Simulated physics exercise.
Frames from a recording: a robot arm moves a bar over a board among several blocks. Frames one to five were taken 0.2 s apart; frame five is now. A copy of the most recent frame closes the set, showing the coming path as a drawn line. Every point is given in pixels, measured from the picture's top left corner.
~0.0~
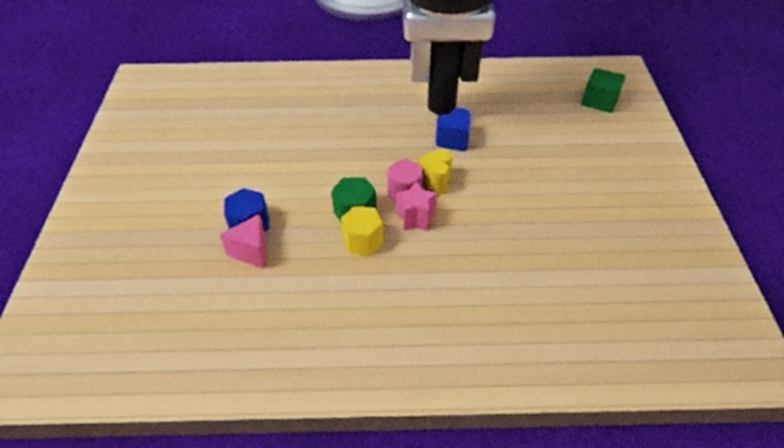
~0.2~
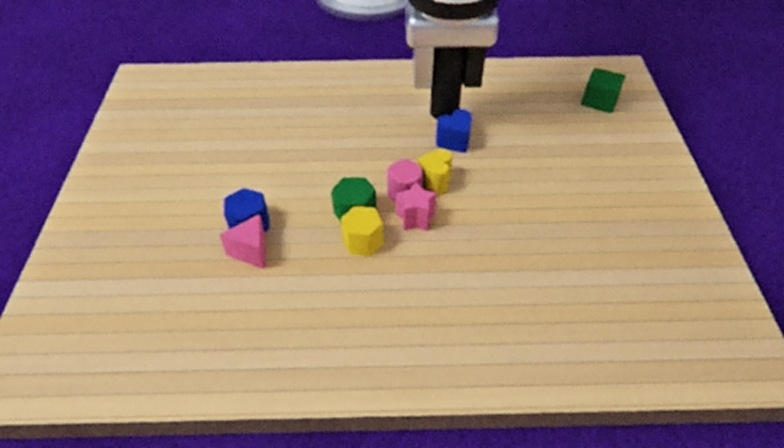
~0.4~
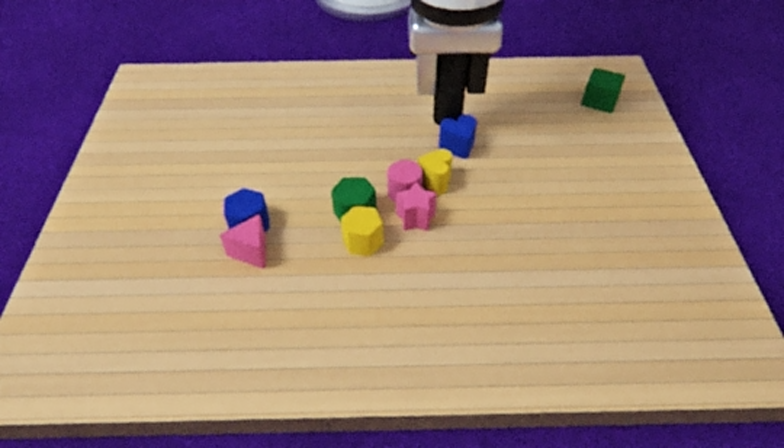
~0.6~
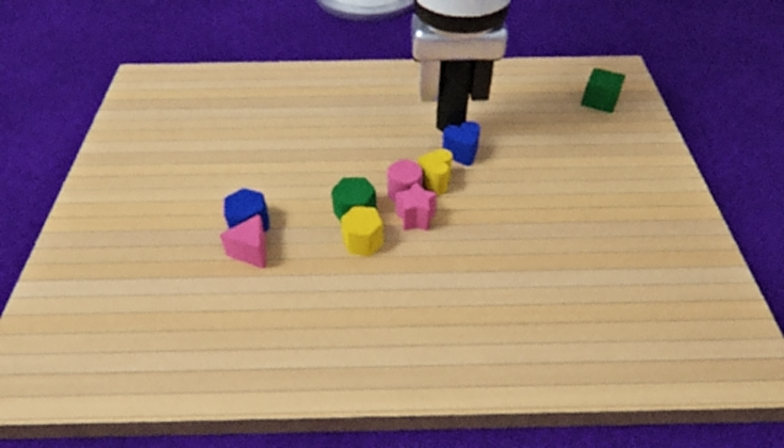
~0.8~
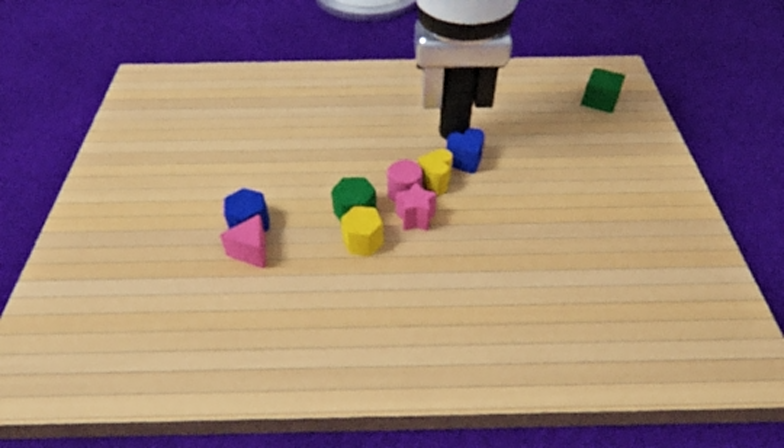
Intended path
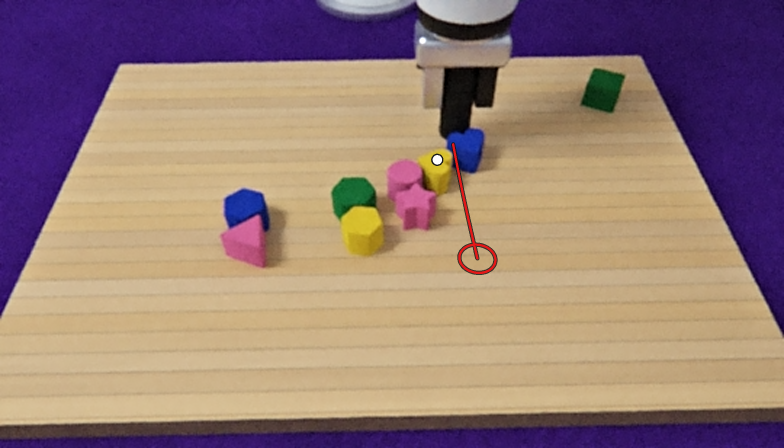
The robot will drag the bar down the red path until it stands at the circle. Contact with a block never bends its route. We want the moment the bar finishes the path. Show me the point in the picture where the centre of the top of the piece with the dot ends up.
Final place: (432, 182).
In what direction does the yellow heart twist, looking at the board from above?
From overhead, clockwise.
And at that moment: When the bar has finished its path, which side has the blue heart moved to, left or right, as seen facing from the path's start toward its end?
Answer: Leftward.
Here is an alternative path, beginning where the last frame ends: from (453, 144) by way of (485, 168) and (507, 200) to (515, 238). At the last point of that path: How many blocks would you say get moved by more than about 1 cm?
I'd say one block gets moved.
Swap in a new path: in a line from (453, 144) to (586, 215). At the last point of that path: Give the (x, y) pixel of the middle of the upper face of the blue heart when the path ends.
Around pixel (497, 169).
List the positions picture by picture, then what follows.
Bar's lower end (442, 107); pink round block (405, 171); pink star block (417, 196); yellow heart (437, 160); blue heart (456, 119), in the first frame.
Bar (445, 113); blocks still, in the second frame.
Bar (448, 119); blue heart (460, 125), in the third frame.
Bar (451, 125); blue heart (464, 132), in the fourth frame.
Bar (454, 132); pink round block (405, 171); pink star block (417, 196); yellow heart (437, 160); blue heart (468, 139), in the fifth frame.
Drawn move, from (453, 144) to (477, 258); the dot is on the yellow heart.
On the path given first. One third of the way, bar (461, 167); pink round block (400, 173); yellow heart (432, 170), turned 30° clockwise; blue heart (483, 172), turned 20° anticlockwise.
Two thirds of the way, bar (469, 205); pink round block (397, 173); pink star block (413, 199), turned 15° anticlockwise; yellow heart (432, 181), turned 85° clockwise; blue heart (503, 197), turned 60° anticlockwise.
At the end, bar (479, 247); pink round block (397, 173); pink star block (413, 199), turned 15° anticlockwise; yellow heart (432, 181), turned 85° clockwise; blue heart (505, 200), turned 80° anticlockwise.
